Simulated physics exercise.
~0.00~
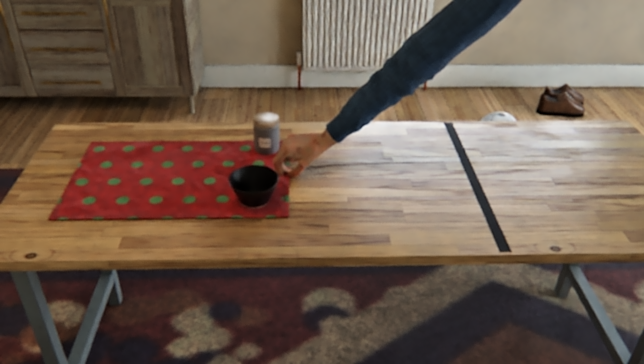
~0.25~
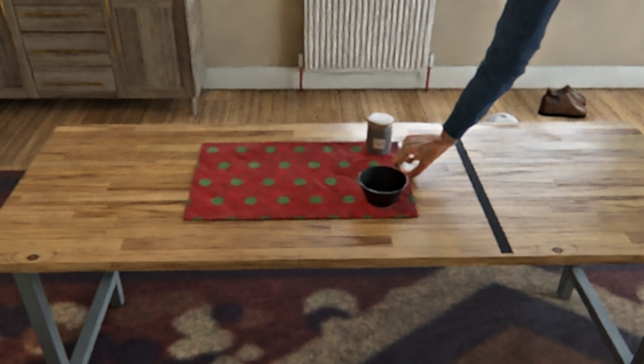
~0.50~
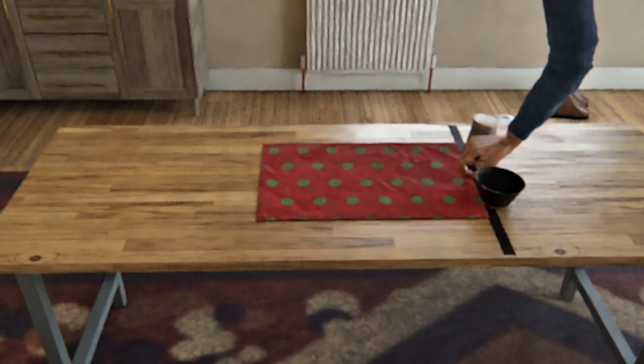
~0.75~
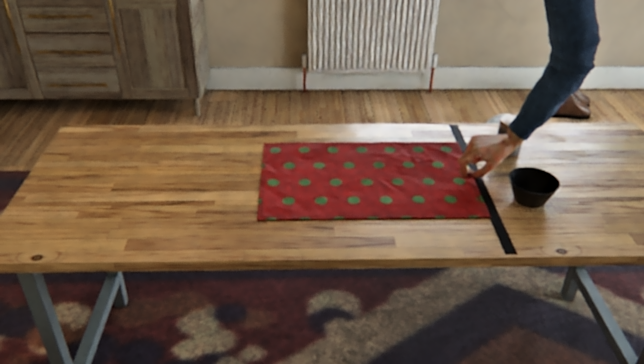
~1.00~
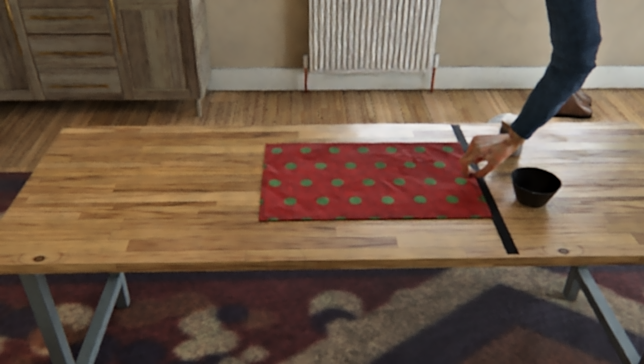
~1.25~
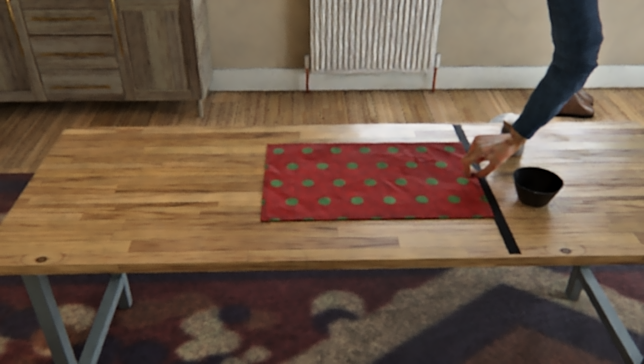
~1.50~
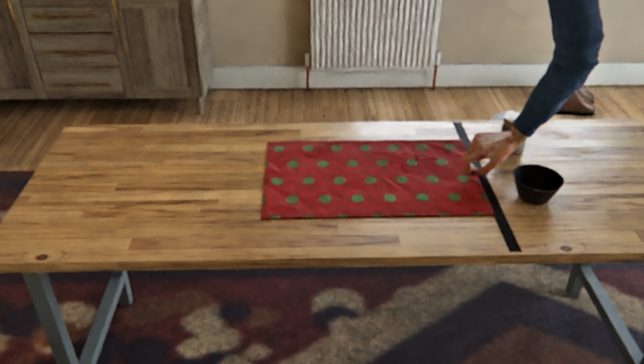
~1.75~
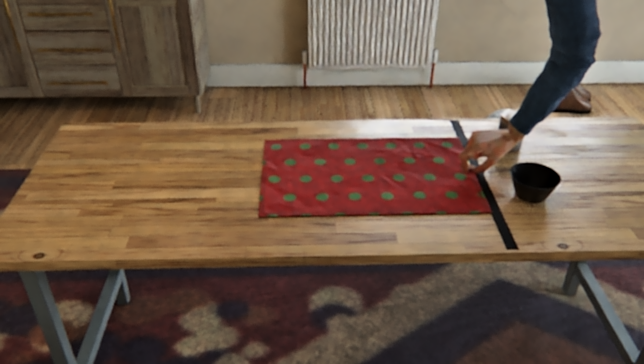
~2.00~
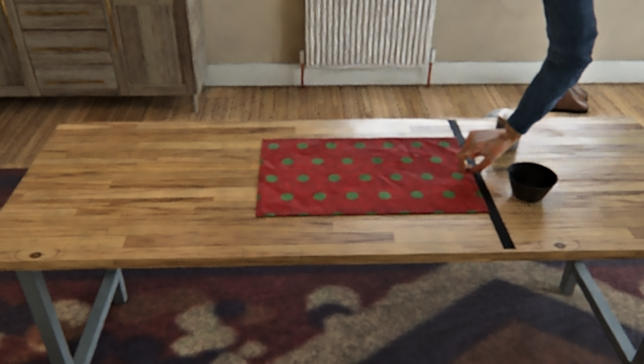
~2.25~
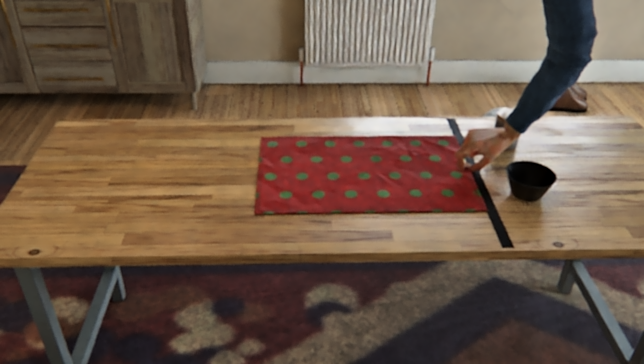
A red cloth with green dots, carrying a black bowl and a grey jar, is pulled right across a wooden table by a hand until its edge reaches a strip of dark tape and stops, while the bowl and jar slide off the front and come to rest beyond it.
